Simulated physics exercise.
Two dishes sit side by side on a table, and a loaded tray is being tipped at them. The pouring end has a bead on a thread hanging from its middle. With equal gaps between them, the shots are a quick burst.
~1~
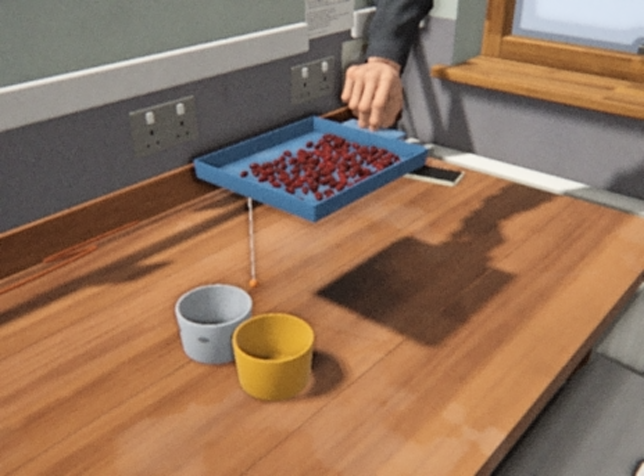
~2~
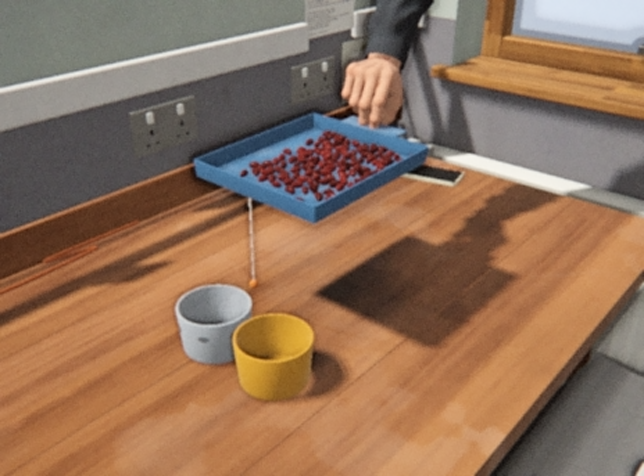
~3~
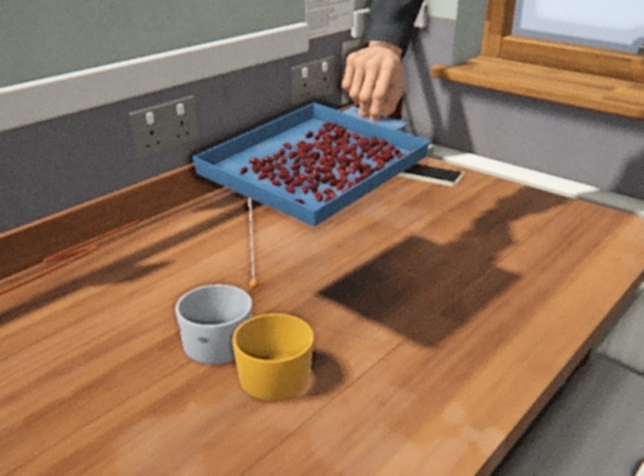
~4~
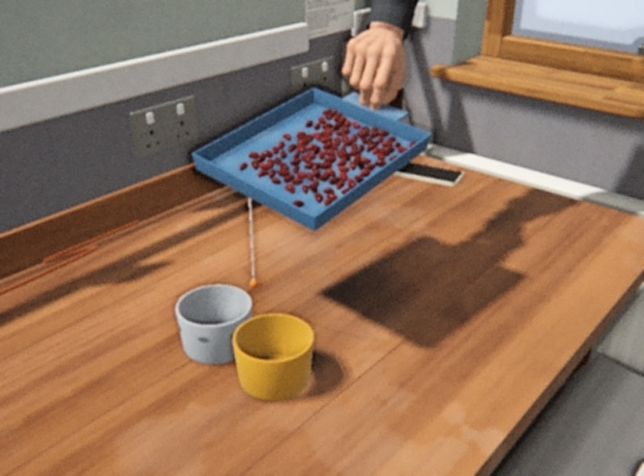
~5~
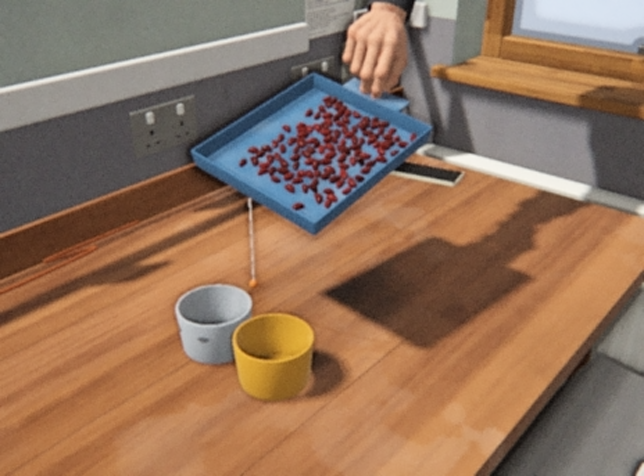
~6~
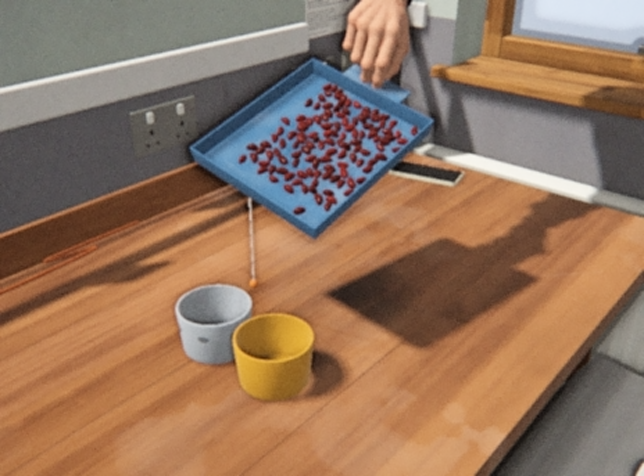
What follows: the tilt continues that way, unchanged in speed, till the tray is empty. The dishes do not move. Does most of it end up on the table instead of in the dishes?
Yes, most of it lands on the table.
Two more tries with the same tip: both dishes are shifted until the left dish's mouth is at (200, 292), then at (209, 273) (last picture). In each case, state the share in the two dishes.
About 20 per cent, then about 10 per cent.
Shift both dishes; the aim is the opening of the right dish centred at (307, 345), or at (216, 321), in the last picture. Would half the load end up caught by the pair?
Try 1: A lesser share; try 2: A lesser share.
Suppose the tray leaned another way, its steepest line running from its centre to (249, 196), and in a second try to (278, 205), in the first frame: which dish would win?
First place: The dish to the left; second place: The dish to the right.
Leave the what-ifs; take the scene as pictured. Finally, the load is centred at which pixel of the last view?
Near (326, 358).
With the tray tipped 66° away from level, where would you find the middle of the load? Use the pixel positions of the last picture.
Close to (323, 168).
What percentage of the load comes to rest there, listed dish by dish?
Split in per cent - left dish 0, right dish 10.
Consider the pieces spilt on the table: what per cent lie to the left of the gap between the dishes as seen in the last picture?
Roughly 0 in a hundred.
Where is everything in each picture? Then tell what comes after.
The first frame shows corners of the pouring end (196, 160) and (315, 204), level; middle of the load (330, 165), kidney beans; left dish (188, 338); right dish (246, 373); bead on its thread (254, 284).
The second frame shows corners of the pouring end (196, 160) and (315, 205), level; middle of the load (330, 163).
The third frame shows corners of the pouring end (196, 157) and (314, 209), tipped barely, lowest at the right corner; middle of the load (330, 159).
The fourth frame shows corners of the pouring end (195, 154) and (314, 215), tipped a little, lowest at the right corner; middle of the load (330, 153).
The fifth frame shows corners of the pouring end (194, 150) and (314, 221), tipped clearly, lowest at the right corner; middle of the load (330, 147).
The sixth frame shows corners of the pouring end (193, 148) and (314, 226), tipped clearly, lowest at the right corner; middle of the load (330, 142), about a tenth on the move; left dish (188, 338); right dish (246, 373).
Just after the last frame, tray tipped steeply; every one on the tray.
A moment on, tray tipped past a quarter turn; the larger part on the tray; just a few in the right dish; about a tenth outside both; about a tenth in the air.
Further on, tray tipped past a quarter turn; about a tenth in the right dish; the larger part outside both.
When it is over, tray tipped past a quarter turn; about a tenth in the right dish; not one in the left dish; the larger part outside both.
